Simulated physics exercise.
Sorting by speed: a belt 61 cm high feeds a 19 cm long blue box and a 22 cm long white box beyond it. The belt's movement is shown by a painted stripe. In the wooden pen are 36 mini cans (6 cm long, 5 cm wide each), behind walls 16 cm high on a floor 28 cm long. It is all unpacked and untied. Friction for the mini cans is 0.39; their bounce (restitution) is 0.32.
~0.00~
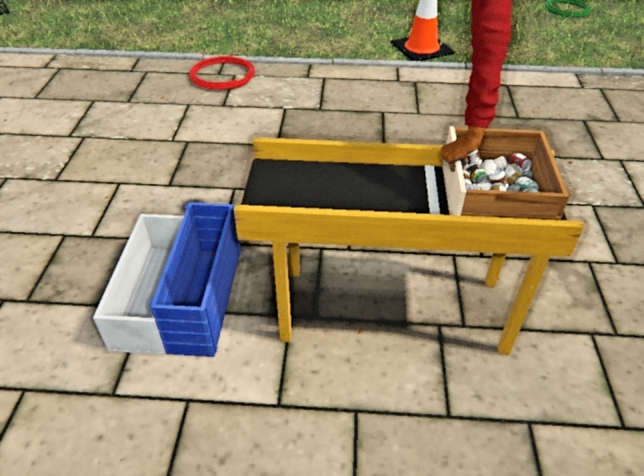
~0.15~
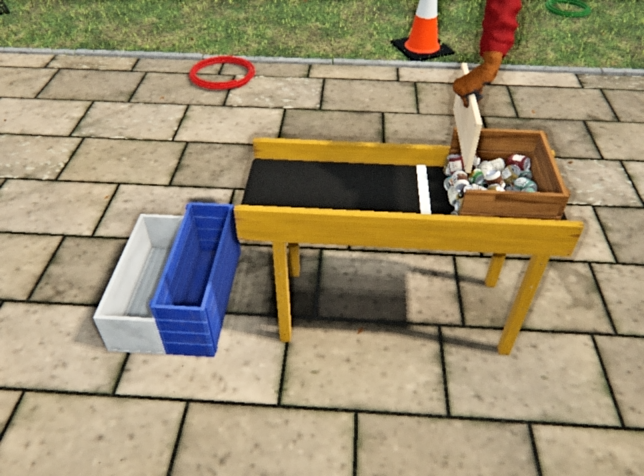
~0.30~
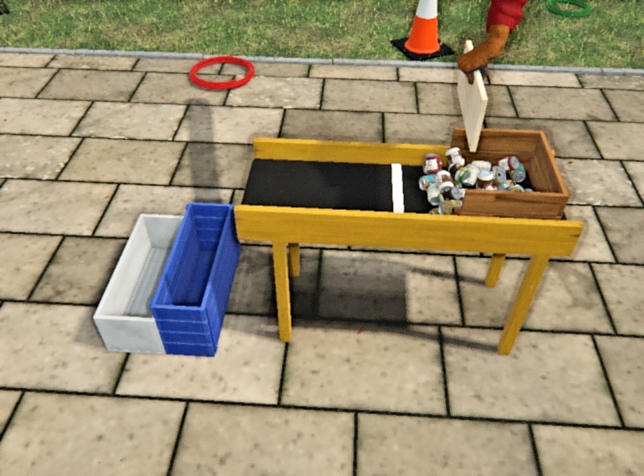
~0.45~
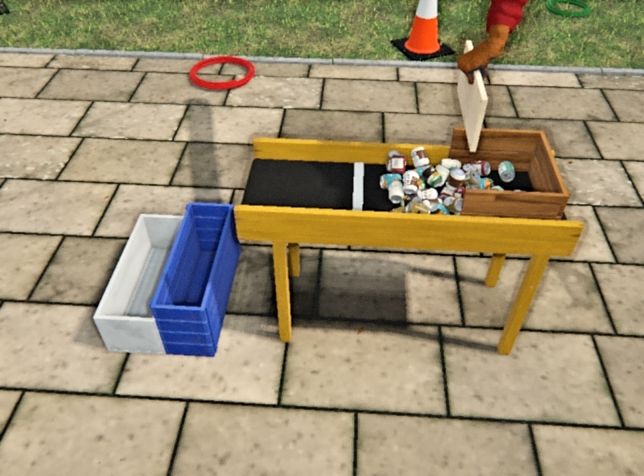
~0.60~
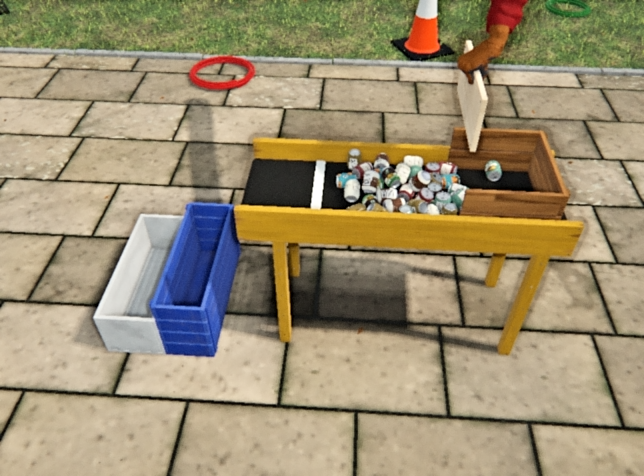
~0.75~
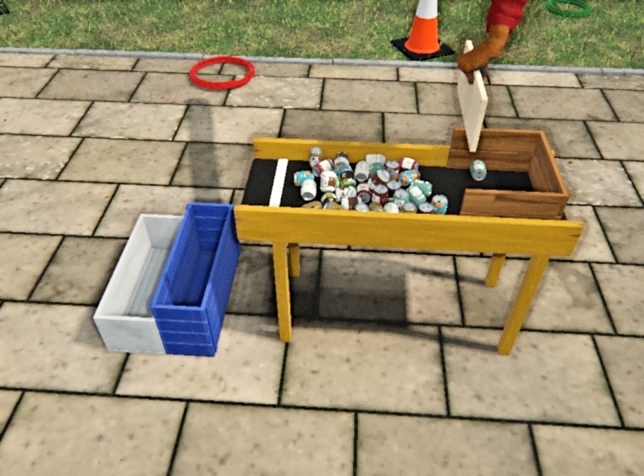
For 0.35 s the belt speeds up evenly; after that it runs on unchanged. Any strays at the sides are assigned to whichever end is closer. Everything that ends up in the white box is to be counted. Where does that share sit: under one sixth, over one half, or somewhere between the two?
I expect not even one in six to end up there.
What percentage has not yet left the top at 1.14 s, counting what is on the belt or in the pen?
About 65 per cent.
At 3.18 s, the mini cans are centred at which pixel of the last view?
I'd place it about (205, 298) in the last view.
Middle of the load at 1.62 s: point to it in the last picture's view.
You'd find the load's middle at roughly (199, 283).
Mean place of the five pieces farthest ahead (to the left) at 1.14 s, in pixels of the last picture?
Mean position approx. (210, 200).
After 1.14 s, 23 on the belt and 13 in the air.
After 1.62 s, 28 in the blue box, 1 in the white box, 2 on the belt and 5 in the air.
After 2.30 s, 33 in the blue box, 1 in the white box and 2 on the belt.
Final count (at 3.18 s), 34 in the blue box, 1 in the white box and 1 on the ground short of the blue box. Asked share, 1 of 36, 3 per cent.
